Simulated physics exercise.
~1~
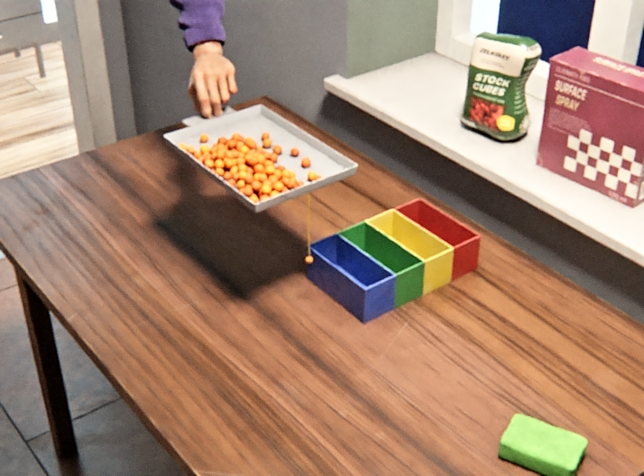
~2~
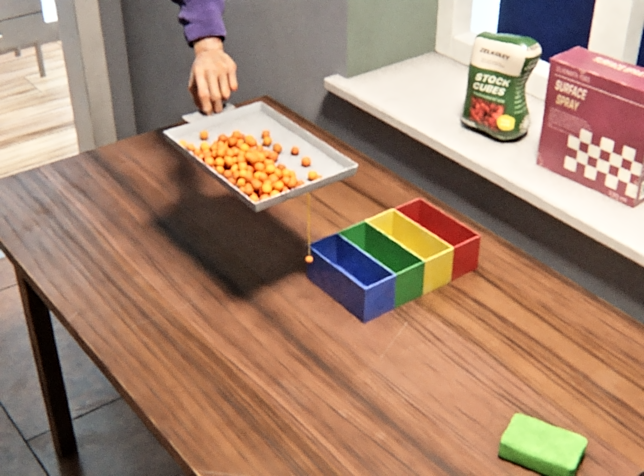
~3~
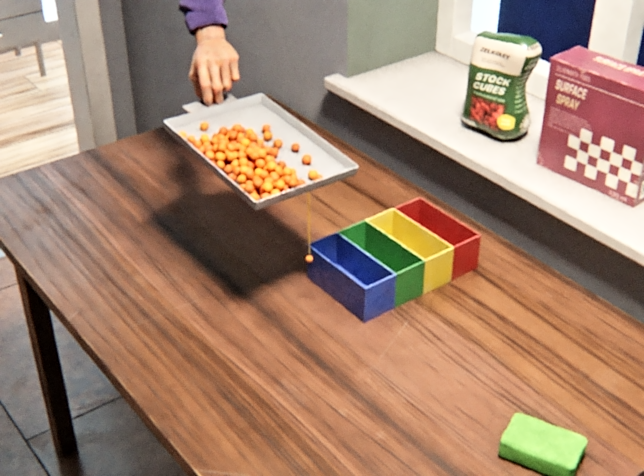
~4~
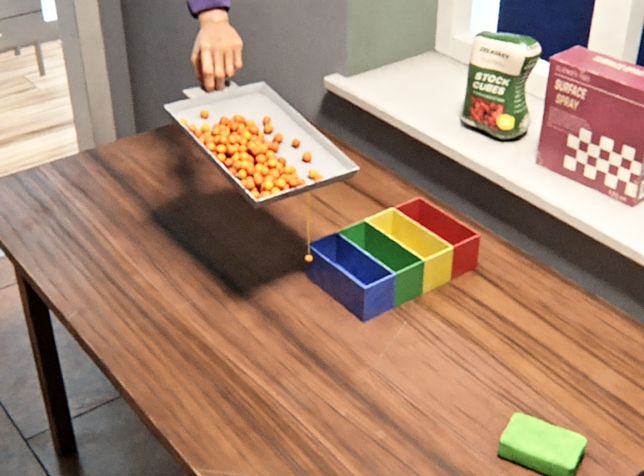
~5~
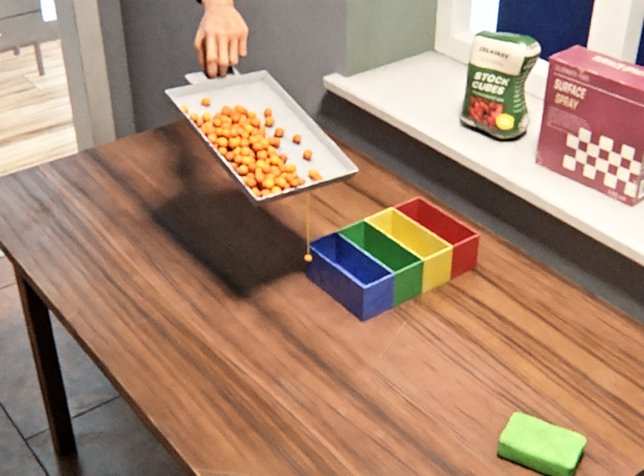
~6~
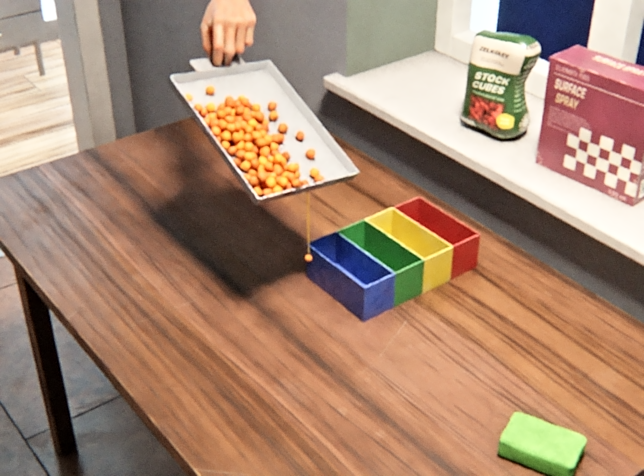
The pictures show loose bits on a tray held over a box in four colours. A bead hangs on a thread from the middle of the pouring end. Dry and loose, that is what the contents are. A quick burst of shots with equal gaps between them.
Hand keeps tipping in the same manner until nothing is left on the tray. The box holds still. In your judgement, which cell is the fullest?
In my judgement the blue cell is fullest.
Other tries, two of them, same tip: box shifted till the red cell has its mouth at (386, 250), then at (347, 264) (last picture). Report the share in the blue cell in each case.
About 10 and 0 per cent respectively.
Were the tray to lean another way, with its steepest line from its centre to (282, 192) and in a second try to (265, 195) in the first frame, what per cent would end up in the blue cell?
Roughly 0 percent first and 0 percent second.
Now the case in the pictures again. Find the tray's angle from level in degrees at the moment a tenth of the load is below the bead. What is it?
Roughly 75 degrees from level.
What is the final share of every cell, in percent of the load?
Blue cell: Around 40 percent; green cell: Around 10 percent; yellow cell: Around 0 percent; red cell: Around 0 percent.
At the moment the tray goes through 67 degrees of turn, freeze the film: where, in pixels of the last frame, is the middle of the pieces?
Look close to (309, 167) in the last picture.
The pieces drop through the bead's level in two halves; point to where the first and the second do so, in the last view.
The first part passes (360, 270); everything after passes (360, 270).
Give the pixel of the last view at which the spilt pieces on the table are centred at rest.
Middle in the last view: Roughly (348, 340).
Shortly afterwards, tray tipped steeply; the bulk on the tray; near a quarter falling or outside the box.
Next, tray tipped past a quarter turn; near two thirds on the tray; a little in the blue cell; only a few in the green cell; near a quarter falling or outside the box.
Some moments later, tray tipped past a quarter turn; near a third in the blue cell; a little in the green cell; only a few in the yellow cell; near half falling or outside the box.
In the end, tray tipped past a quarter turn; near a third in the blue cell; a little in the green cell; only a few in the yellow cell; none at all in the red cell; near half outside the box.
